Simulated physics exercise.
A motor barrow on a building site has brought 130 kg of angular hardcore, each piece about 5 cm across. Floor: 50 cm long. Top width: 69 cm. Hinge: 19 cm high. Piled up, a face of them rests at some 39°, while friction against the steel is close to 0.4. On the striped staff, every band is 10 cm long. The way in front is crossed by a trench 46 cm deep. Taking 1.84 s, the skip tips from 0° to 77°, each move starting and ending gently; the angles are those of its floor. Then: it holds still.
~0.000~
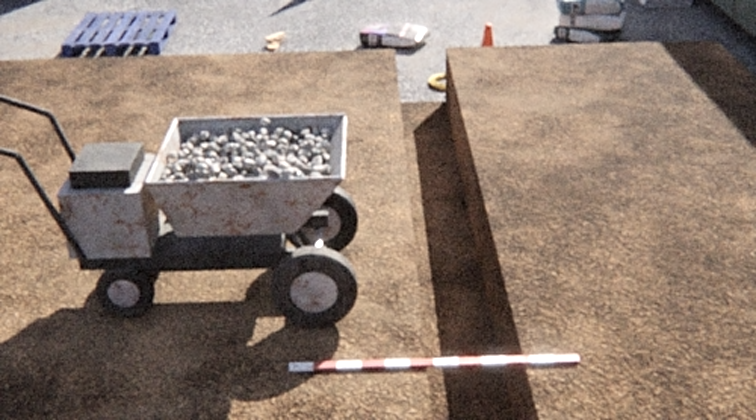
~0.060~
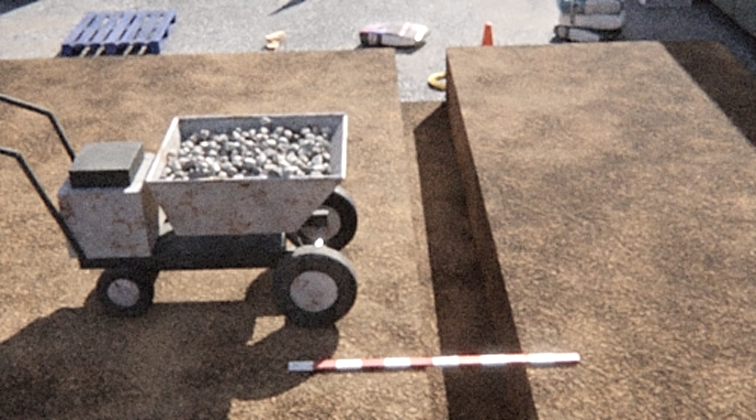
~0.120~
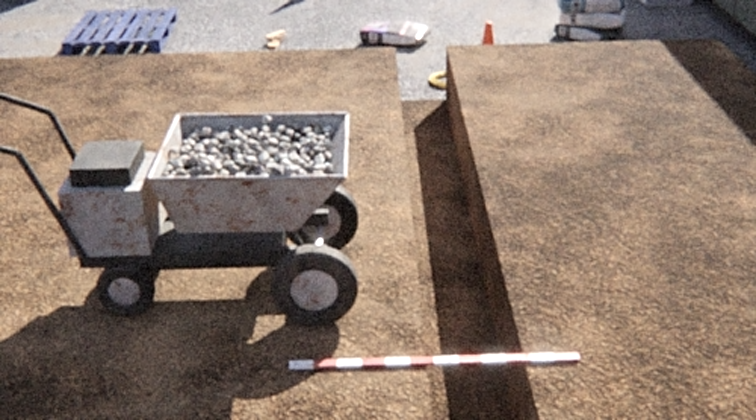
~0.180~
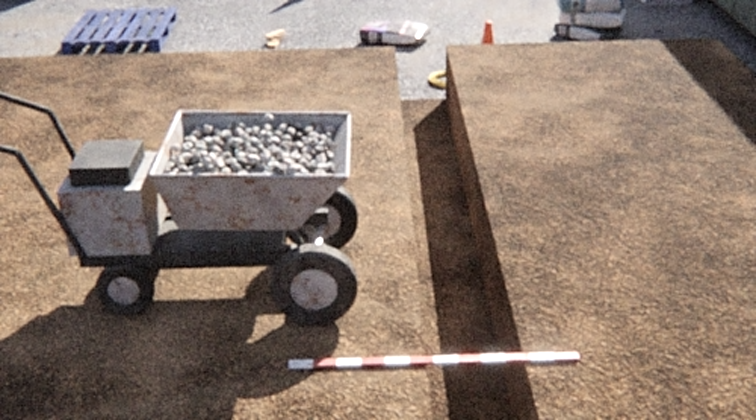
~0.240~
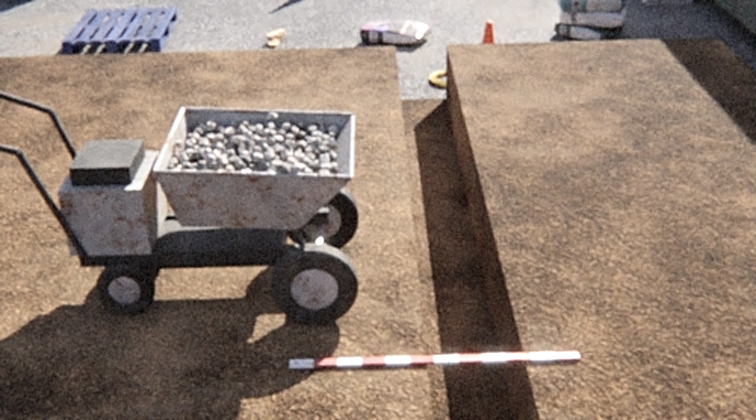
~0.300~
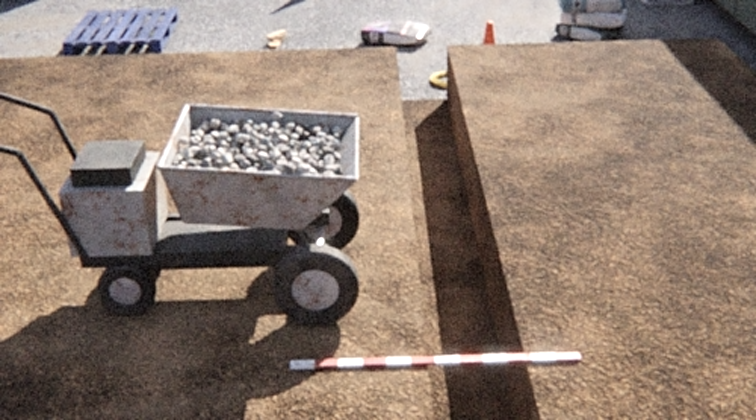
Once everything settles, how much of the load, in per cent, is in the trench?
Once it settles, about 99 per cent of the load is there.
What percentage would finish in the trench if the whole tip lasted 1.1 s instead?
Then about 95 per cent.
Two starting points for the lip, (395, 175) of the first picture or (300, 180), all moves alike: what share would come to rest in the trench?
From the first place around 55 per cent, from the other around 100.
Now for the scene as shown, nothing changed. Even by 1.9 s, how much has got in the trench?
Approx. 50 % of the load.
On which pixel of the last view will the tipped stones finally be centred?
The resting stones are centred at roughly (471, 346).
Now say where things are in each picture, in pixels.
In the first frame, the skip is at 0°, its lip at (343, 179); the top of the load is at (242, 141).
In the second frame, lip at (343, 178), floor tilted 0°, highest stones at (242, 140); the stones move at 0.1 m/s on average.
In the third frame, lip at (345, 177), floor tilted 1°, highest stones at (244, 138); the stones move at 0.1 m/s on average.
In the fourth frame, the skip is at 2°, its lip at (348, 177); the top of the load is at (223, 139); the stones move at 0.2 m/s on average.
In the fifth frame, the skip is at 4°, its lip at (352, 178); the top of the load is at (227, 136); the stones move at 0.3 m/s on average.
In the sixth frame, lip at (357, 180), floor tilted 5°, highest stones at (231, 134); the stones move at 0.3 m/s on average.
After 1.4 s the floor is at 65°; 99 % in the skip, 1 % in the trench; the foremost stones are at (460, 255).
After 1.9 s the floor is at 77°; 50 % in the skip, 49 % in the trench, 1 % past the trench; the foremost stones are at (544, 288).
After 2.3 s the floor is at 77°; 20 % in the skip, 79 % in the trench, 1 % past the trench; the foremost stones are at (563, 279).
After 4.2 s the floor is at 77°; 0 % in the skip, 99 % in the trench, 1 % past the trench; the foremost stones are at (568, 282).
